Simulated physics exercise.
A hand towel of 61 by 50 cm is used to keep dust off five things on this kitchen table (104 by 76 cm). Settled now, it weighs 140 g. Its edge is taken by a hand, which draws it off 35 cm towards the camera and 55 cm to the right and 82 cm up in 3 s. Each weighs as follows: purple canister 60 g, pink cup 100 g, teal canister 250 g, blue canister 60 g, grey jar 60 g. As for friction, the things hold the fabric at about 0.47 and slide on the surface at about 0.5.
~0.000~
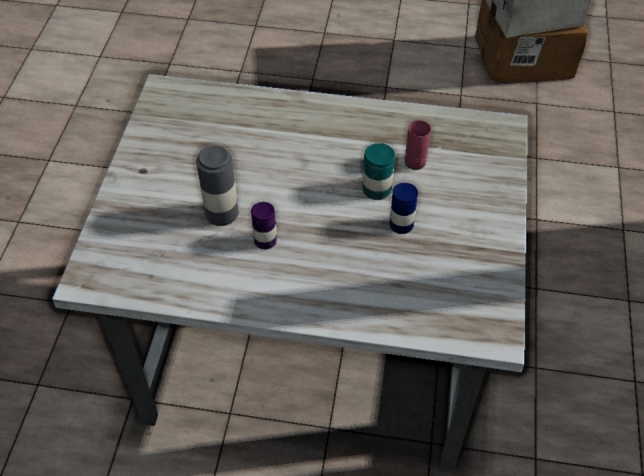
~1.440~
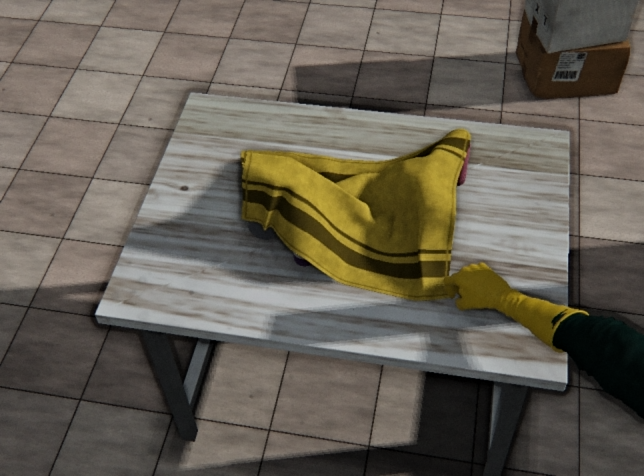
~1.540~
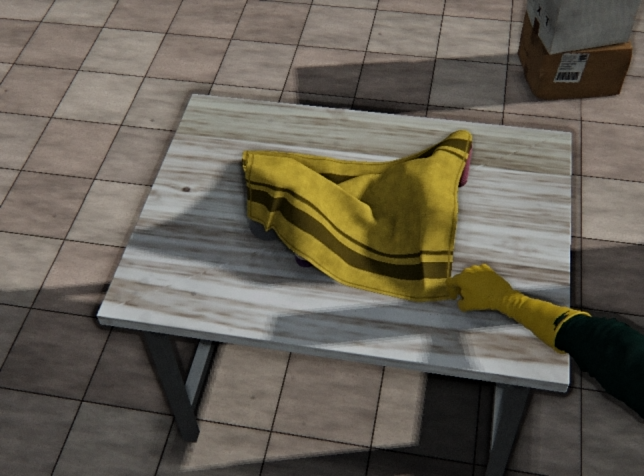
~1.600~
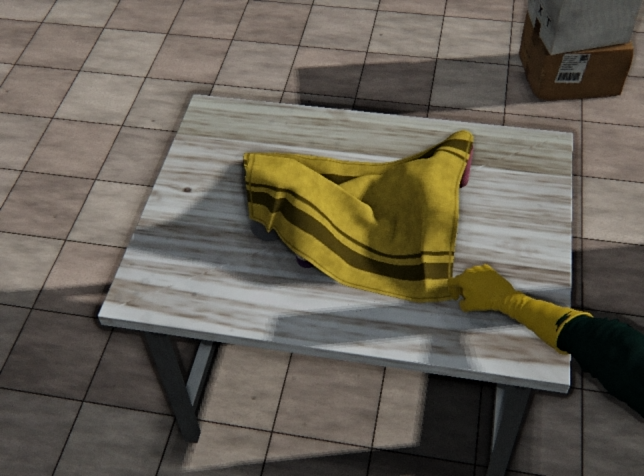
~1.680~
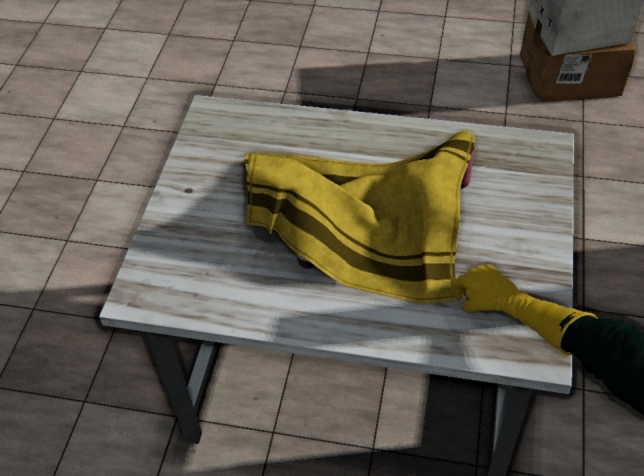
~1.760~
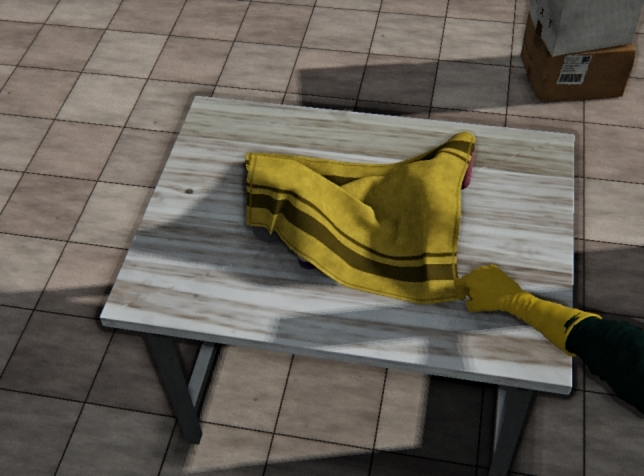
At the start, a grey jar, a purple canister, a teal canister, a blue canister and a pink cup stand uncovered on a table. Then a yellow striped towel lies draped over them, a yellow-gloved hand gripping its near right corner, and the hand and cloth barely move from there.
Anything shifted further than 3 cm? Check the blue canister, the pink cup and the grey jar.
Blue canister: Displaced, pink cup: In place, grey jar: Displaced.
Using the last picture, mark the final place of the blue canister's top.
You'll find it ending up somewhere near (476, 259).
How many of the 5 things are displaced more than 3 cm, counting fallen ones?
All told, 4.
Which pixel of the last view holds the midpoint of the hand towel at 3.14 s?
Near (550, 341).
By 2.4 s, middle of the hand towel at (390, 253); grey jar 10 cm off its start, blue canister 1 cm off its start, purple canister 5 cm off its start.
By 3.1 s, middle of the hand towel at (550, 341); grey jar on its side, 21 cm off its start, blue canister on its side, 9 cm off its start, purple canister on its side, 16 cm off its start.
By 3.8 s, middle of the hand towel at a place out of view; grey jar on its side, 27 cm off its start at (213, 310), blue canister on its side, 9 cm off its start at (476, 259), purple canister on its side, 21 cm off its start at (291, 329).
By 4.5 s, middle of the hand towel at a place out of view; grey jar over the edge, blue canister on its side, 9 cm off its start, purple canister over the edge.
By 5.3 s, middle of the hand towel at a place out of view; grey jar over the edge, blue canister on its side, 9 cm off its start at (476, 259), pink cup 0 cm off its start at (463, 147), purple canister over the edge.
